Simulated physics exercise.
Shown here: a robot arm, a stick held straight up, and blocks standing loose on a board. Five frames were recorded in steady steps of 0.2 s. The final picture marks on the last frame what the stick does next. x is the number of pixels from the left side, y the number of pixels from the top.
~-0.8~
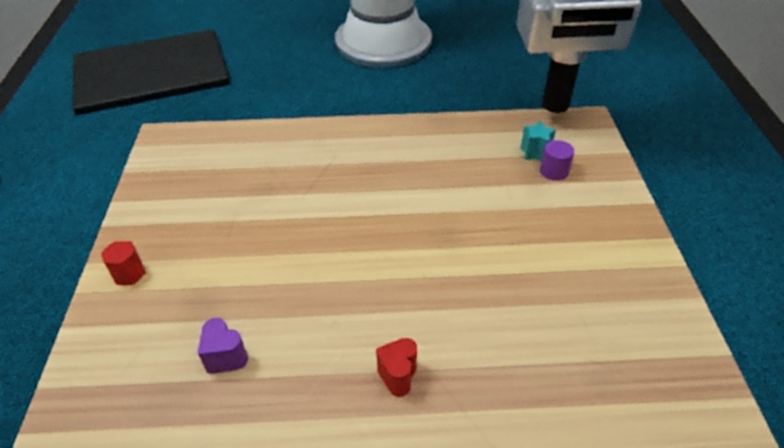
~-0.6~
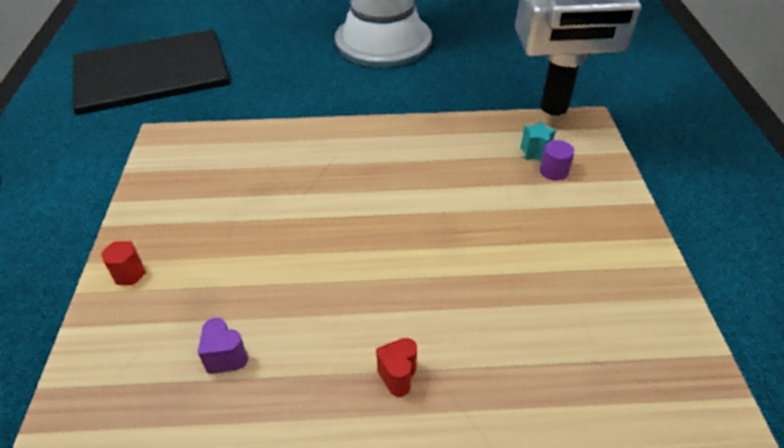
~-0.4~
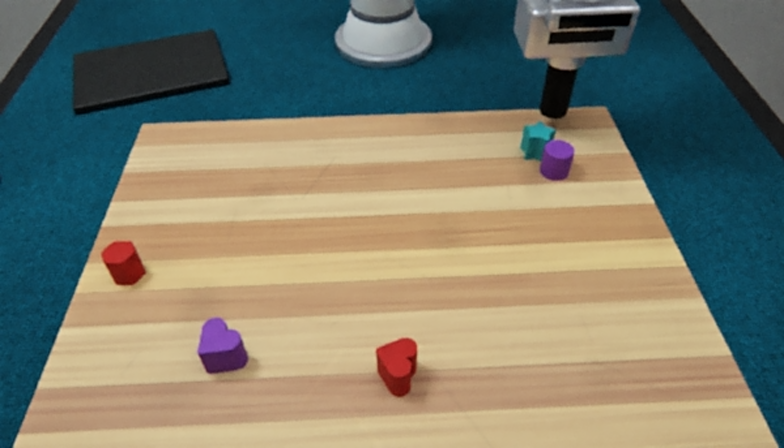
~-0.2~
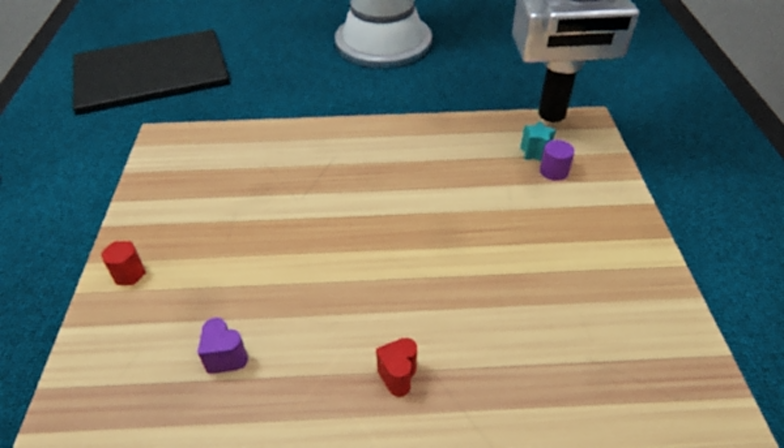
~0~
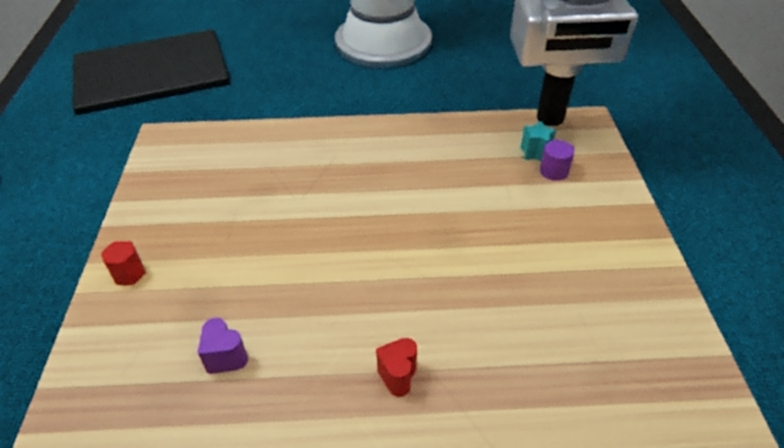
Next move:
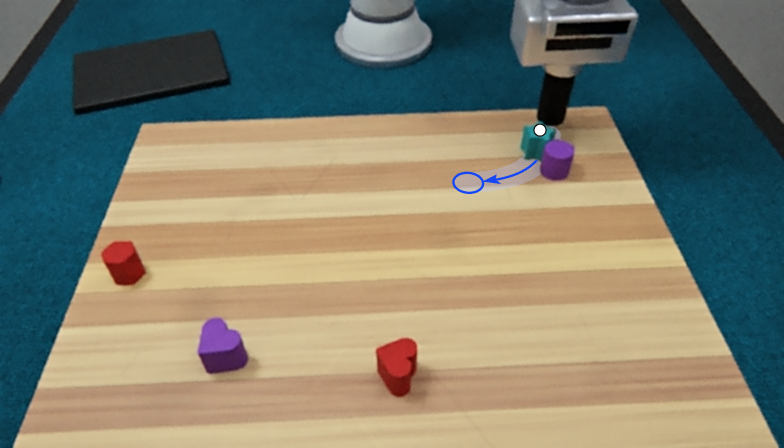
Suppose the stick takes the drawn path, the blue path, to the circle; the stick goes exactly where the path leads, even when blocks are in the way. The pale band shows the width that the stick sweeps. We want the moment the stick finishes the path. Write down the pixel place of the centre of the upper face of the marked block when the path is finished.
Put as a pixel place, it's (467, 178).
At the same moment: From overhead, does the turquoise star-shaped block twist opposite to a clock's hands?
I'd say yes.
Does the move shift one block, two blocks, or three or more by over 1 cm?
Two will move.
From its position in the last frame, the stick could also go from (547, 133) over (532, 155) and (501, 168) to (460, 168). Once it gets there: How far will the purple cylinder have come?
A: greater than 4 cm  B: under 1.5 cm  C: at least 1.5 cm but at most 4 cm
I choose B.
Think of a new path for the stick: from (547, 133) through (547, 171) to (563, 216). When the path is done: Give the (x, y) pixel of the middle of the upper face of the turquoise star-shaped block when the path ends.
I'd expect the centre of its top face to be at (526, 151).
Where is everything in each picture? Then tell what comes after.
Stick tip (555, 106); block tops, turquoise star-shaped block (540, 130); purple cylinder (560, 148), in the first picture.
Stick (554, 108); blocks unchanged, in the second picture.
Stick (553, 111); blocks unchanged, in the third picture.
Stick (552, 115); blocks unchanged, in the fourth picture.
Stick (550, 118); turquoise star-shaped block (540, 130); purple cylinder (560, 148), in the fifth picture.
Path on the board, from (547, 133) through (539, 158) and (510, 176) to (468, 183); the dot is on the turquoise star-shaped block.
What follows on the original path. One third of the way, stick (541, 143); turquoise star-shaped block (526, 147); purple cylinder (561, 153).
Two thirds of the way, stick (512, 161); turquoise star-shaped block (496, 166); purple cylinder (560, 157).
At the end, stick (470, 167); turquoise star-shaped block (467, 178), turned 35° anticlockwise; purple cylinder (560, 157).
